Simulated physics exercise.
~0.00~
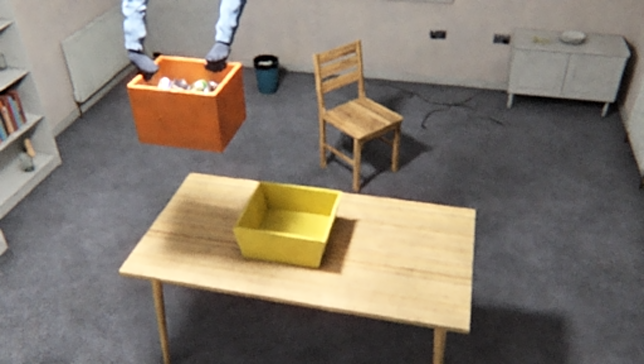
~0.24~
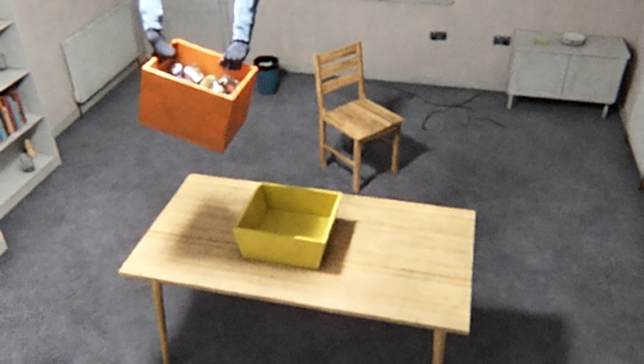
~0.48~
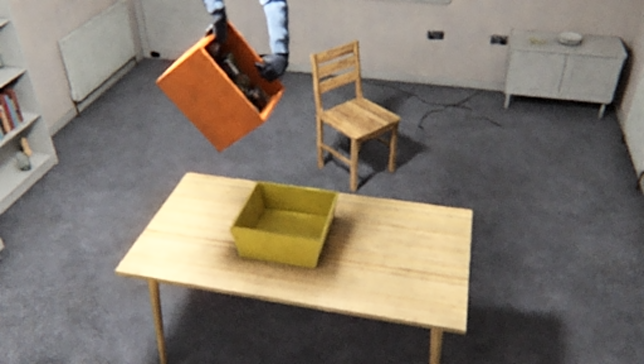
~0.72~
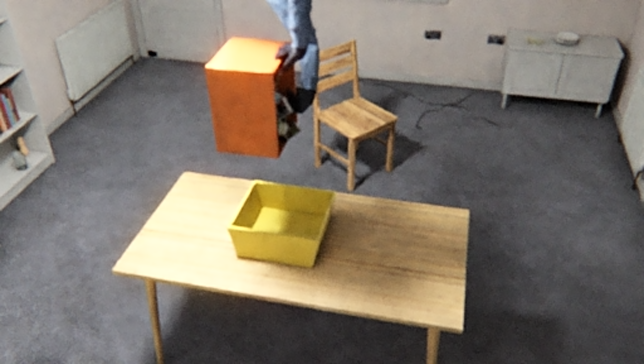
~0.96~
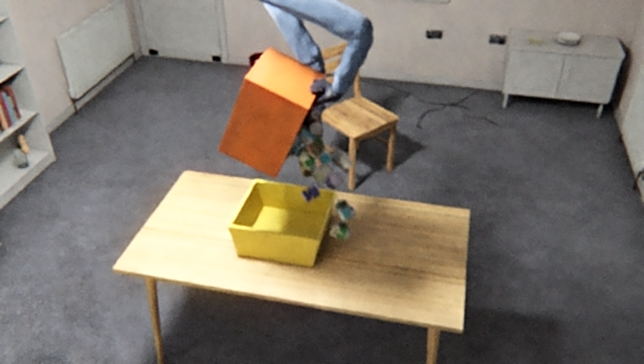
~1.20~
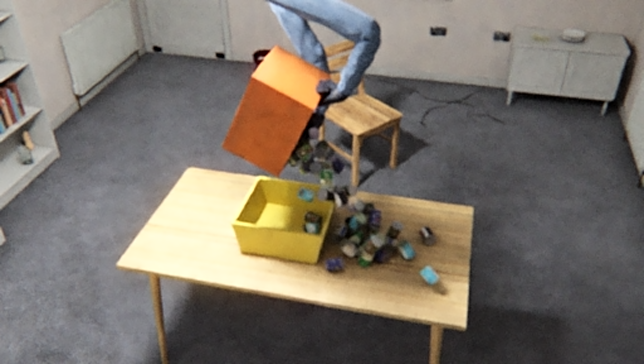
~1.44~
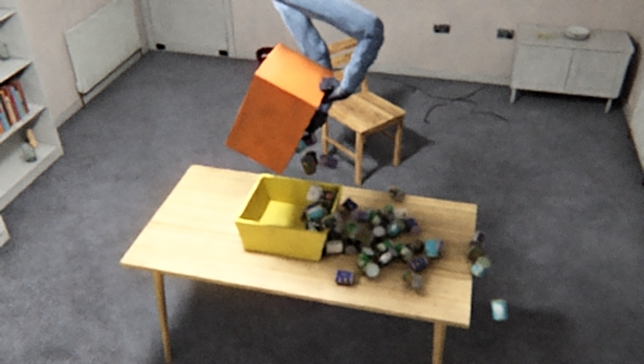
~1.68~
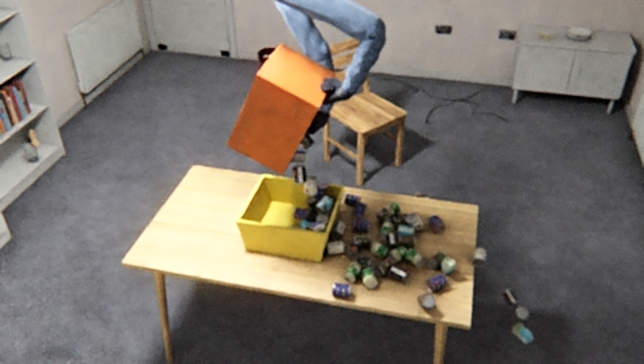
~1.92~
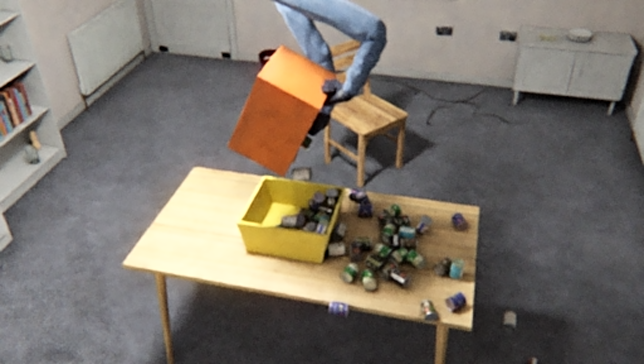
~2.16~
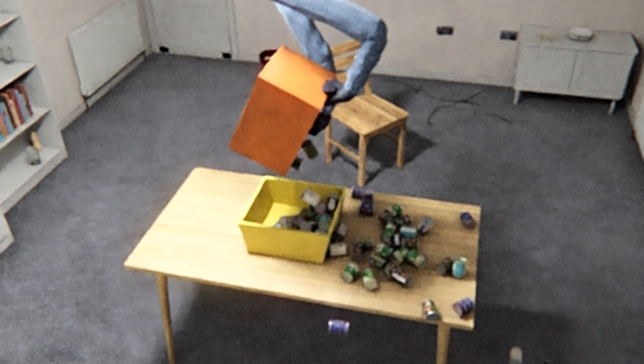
In a grey-carpeted room with a wooden chair and a low cabinet behind, an empty yellow tub sits on a wooden table while two gloved hands hold an orange box of small tins above and behind it. The hands tip the box over to the right, swinging it past upright on its side until its mouth points downward. Tins begin to tumble out, landing in the tub and on the tabletop to its right. The spill thickens and spreads, and a few tins roll off the table's edges. The stream thins while the box stays tilted, leaving some tins in the tub but more scattered outside it.
